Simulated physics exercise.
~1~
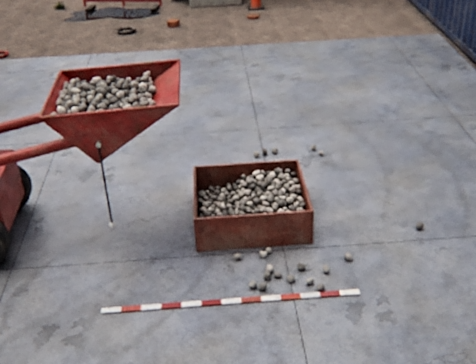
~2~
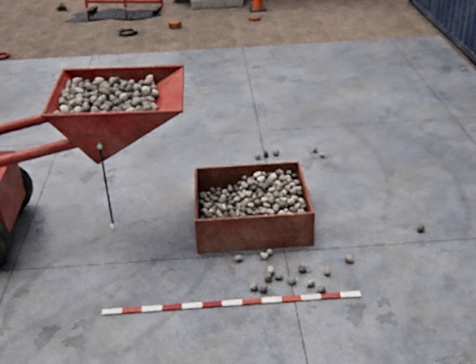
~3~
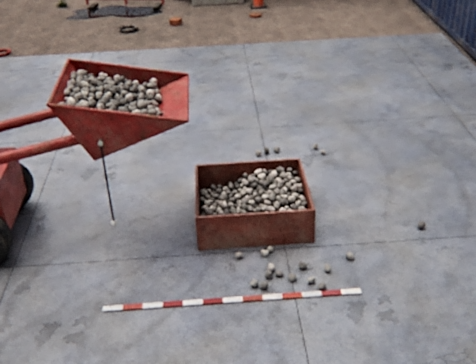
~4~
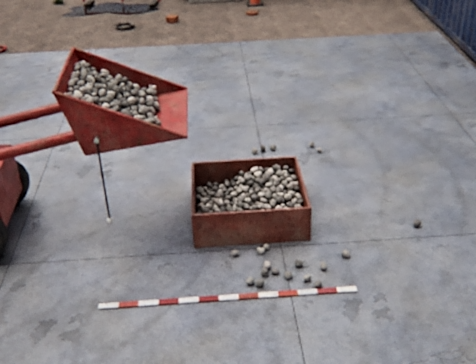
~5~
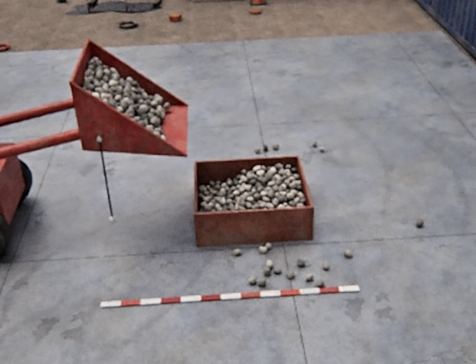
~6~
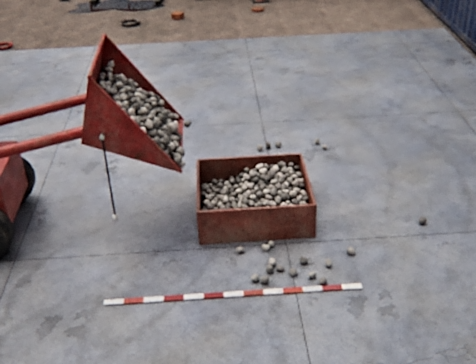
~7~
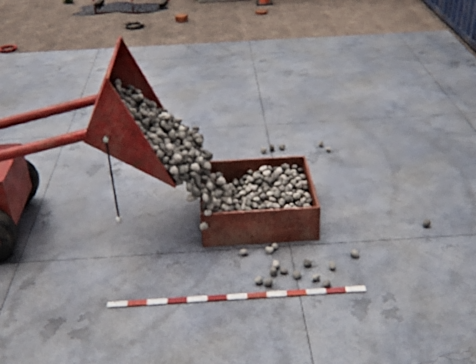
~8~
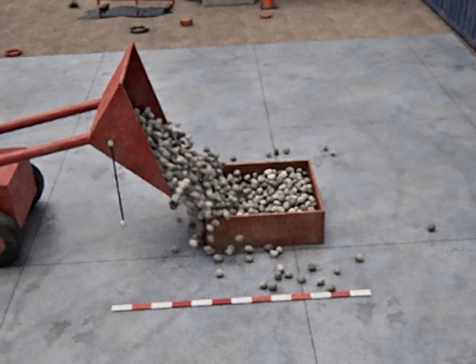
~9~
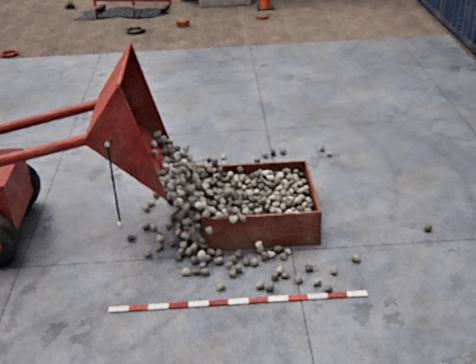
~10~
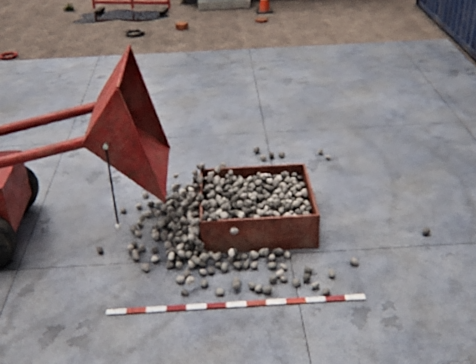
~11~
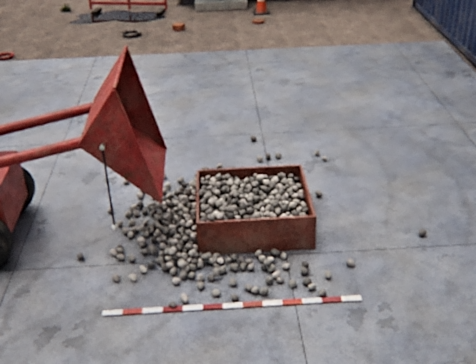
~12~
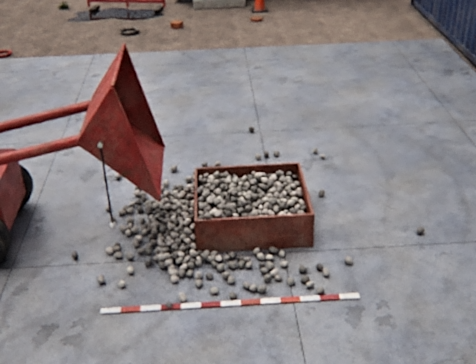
A red loader bucket tips right, spilling stones into a bin and heaping many beside it.
